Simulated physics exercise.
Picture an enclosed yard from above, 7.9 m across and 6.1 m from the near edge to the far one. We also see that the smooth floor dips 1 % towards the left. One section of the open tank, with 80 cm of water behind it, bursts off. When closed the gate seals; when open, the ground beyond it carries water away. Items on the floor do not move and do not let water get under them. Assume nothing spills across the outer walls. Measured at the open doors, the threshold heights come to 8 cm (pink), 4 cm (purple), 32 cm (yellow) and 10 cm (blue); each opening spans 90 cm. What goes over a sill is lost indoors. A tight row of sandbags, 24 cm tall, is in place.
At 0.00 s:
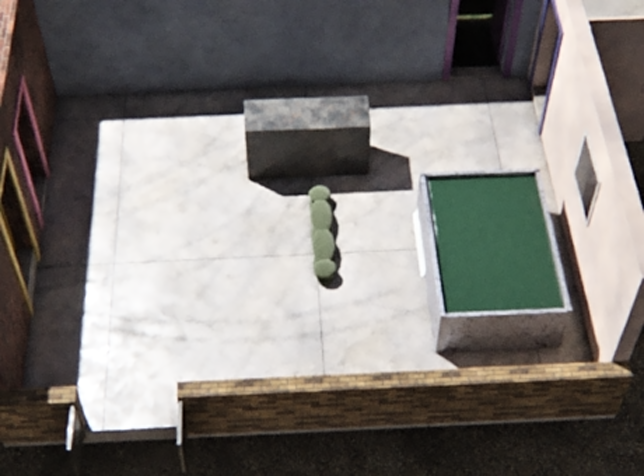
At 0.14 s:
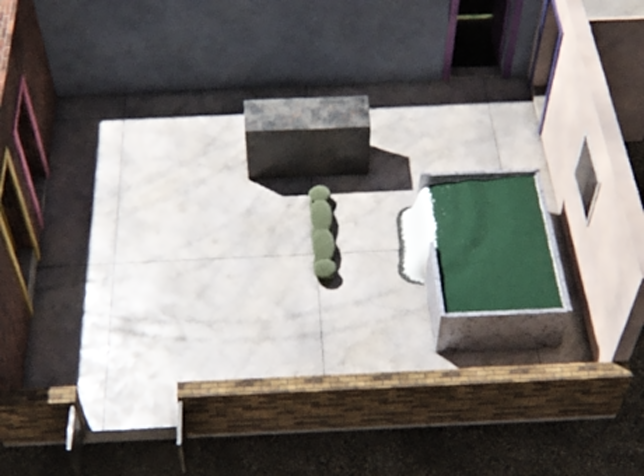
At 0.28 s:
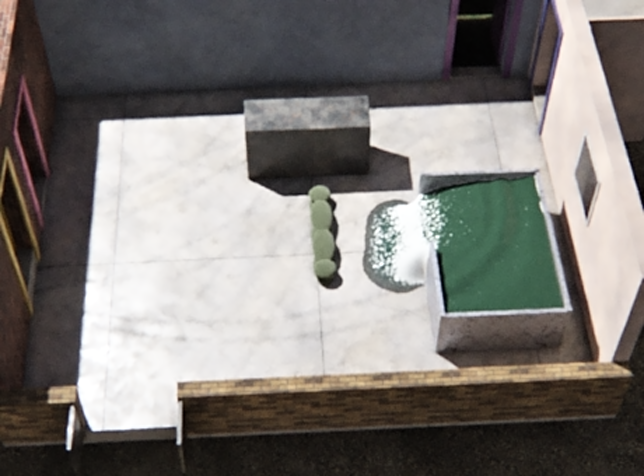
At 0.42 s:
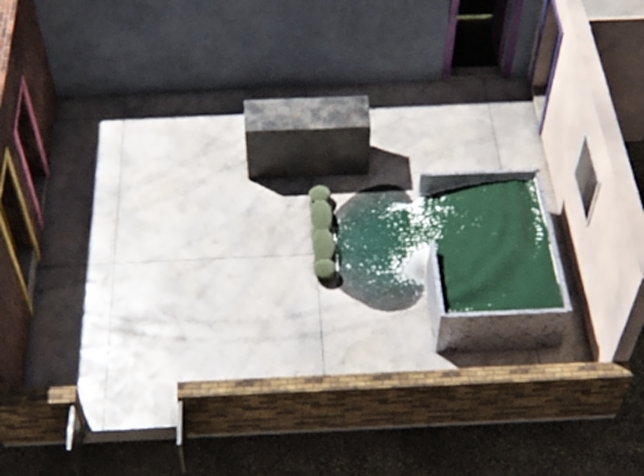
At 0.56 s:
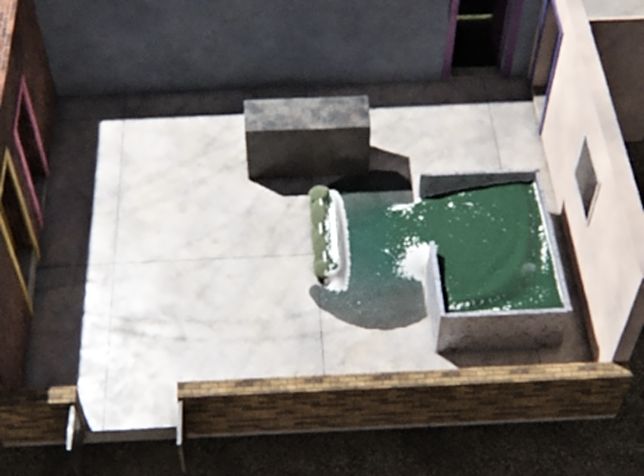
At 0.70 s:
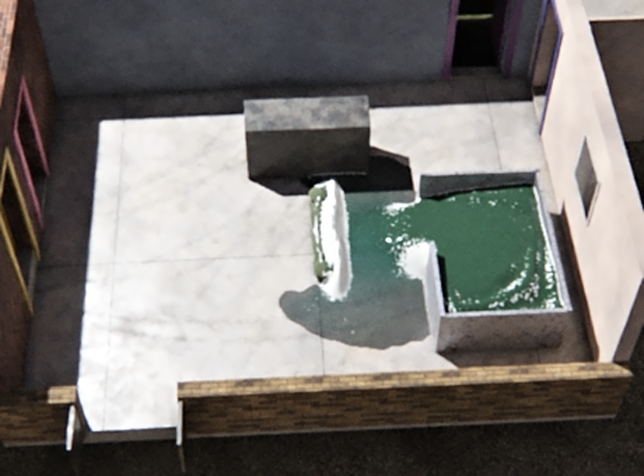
In a walled yard seen from above, green water burst out through the left side of an open tank, spread across the pale floor, struck a row of round bushes and flowed around their near end.
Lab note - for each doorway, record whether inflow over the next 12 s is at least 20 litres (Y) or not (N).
One by one: At the pink door the limit will be outstripped, at the purple door the limit will be outstripped, at the yellow door the limit will not be outstripped, at the blue door the limit will not be outstripped.
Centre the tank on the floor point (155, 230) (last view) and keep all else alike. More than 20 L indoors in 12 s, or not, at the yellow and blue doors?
For the yellow door, the amount is acceptable; for the blue door, the amount is acceptable.
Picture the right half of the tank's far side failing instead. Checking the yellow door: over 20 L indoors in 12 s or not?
Note: Yellow door, short of the mark.
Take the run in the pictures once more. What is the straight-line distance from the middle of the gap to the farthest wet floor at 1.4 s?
That comes to near 4.0 m out.
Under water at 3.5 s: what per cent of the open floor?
Some 80 per cent of it.
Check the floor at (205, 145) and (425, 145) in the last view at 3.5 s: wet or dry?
Untouched, soaked.
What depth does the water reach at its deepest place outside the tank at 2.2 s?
Around 42 centimetres deep.
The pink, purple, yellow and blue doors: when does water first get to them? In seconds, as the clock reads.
The front reaches pink at 2.4 s, purple at 2.6 s, yellow at 2.8 s, blue at 2.6 s.
After 1.4 s water covers 25 % of the floor and is deepest (54 cm) near (335, 180); pink door not reached, purple door not reached, yellow door not reached, blue door not reached.
After 2.2 s water covers 55 % of the floor and is deepest (42 cm) near (340, 244); pink door not reached, purple door not reached, yellow door not reached, blue door not reached.
After 3.5 s water covers 80 % of the floor and is deepest (31 cm) near (340, 244); pink door 18 cm at the sill, 65 L in, purple door 7 cm at the sill, 0 L in, yellow door 18 cm at the sill, 0 L in, blue door 7 cm at the sill, 0 L in.
After 7.0 s water covers 85 % of the floor and is deepest (16 cm) near (347, 180); pink door 10 cm at the sill, 118 L in, purple door 8 cm at the sill, 47 L in, yellow door 10 cm at the sill, 0 L in, blue door 7 cm at the sill, 0 L in.
After 12.0 s water covers 95 % of the floor and is deepest (11 cm) near (105, 182); pink door 9 cm at the sill, 121 L in, purple door 7 cm at the sill, 77 L in, yellow door 7 cm at the sill, 0 L in, blue door 5 cm at the sill, 0 L in.
